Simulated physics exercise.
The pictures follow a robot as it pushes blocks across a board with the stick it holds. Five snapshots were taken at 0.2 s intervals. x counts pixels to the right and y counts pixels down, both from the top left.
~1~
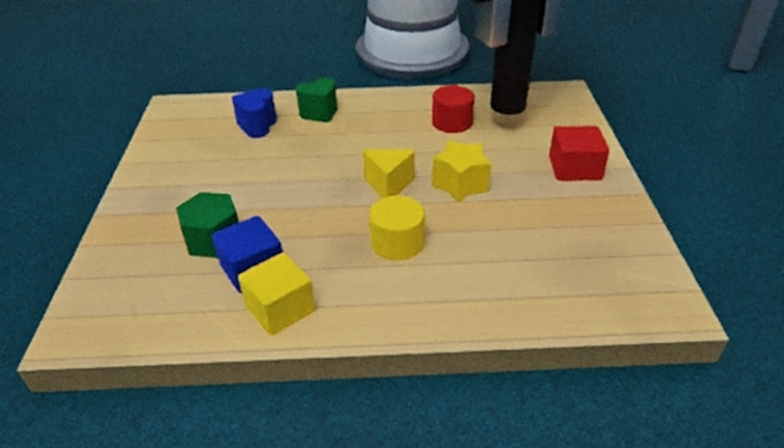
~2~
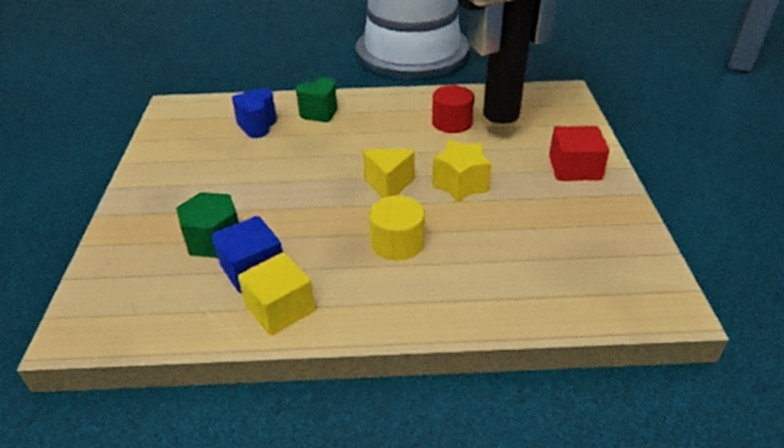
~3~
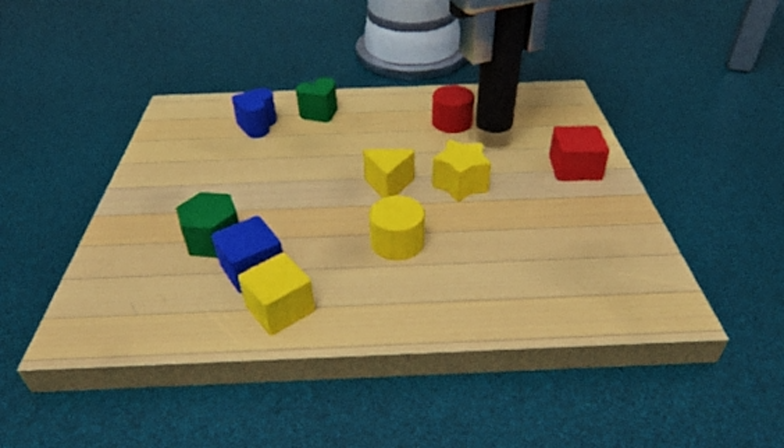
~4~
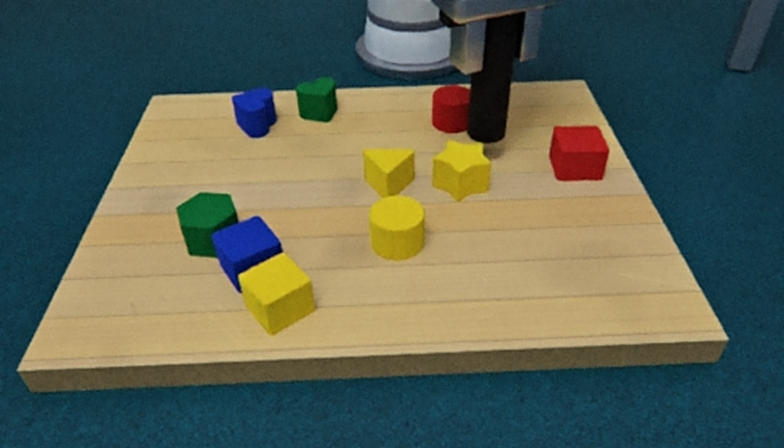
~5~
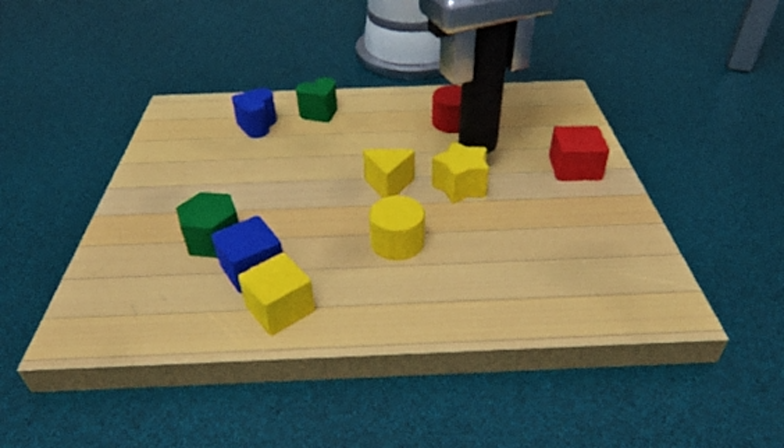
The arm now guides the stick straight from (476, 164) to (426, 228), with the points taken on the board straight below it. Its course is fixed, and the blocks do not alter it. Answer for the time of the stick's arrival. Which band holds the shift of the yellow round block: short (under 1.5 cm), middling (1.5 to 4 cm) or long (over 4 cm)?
It is going to finish beyond 4 cm from where it is now.
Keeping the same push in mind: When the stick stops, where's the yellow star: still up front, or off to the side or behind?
The stick should keep driving it forward.
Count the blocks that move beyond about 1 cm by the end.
There will be two blocks displaced.
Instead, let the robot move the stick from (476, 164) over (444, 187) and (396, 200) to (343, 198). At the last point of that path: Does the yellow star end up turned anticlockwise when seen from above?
Yes, I think so.
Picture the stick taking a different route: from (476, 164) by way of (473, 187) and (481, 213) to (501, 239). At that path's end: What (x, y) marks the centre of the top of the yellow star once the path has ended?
The middle of its upper face should be somewhere near (453, 208).
The first path, step by step. One third of the way, stick (461, 164); yellow star (447, 178).
Two thirds of the way, stick (444, 185); yellow round block (388, 220); yellow star (432, 202).
At the end, stick (426, 207); yellow triangular piece unmoved; yellow round block (361, 244); yellow star (414, 226).
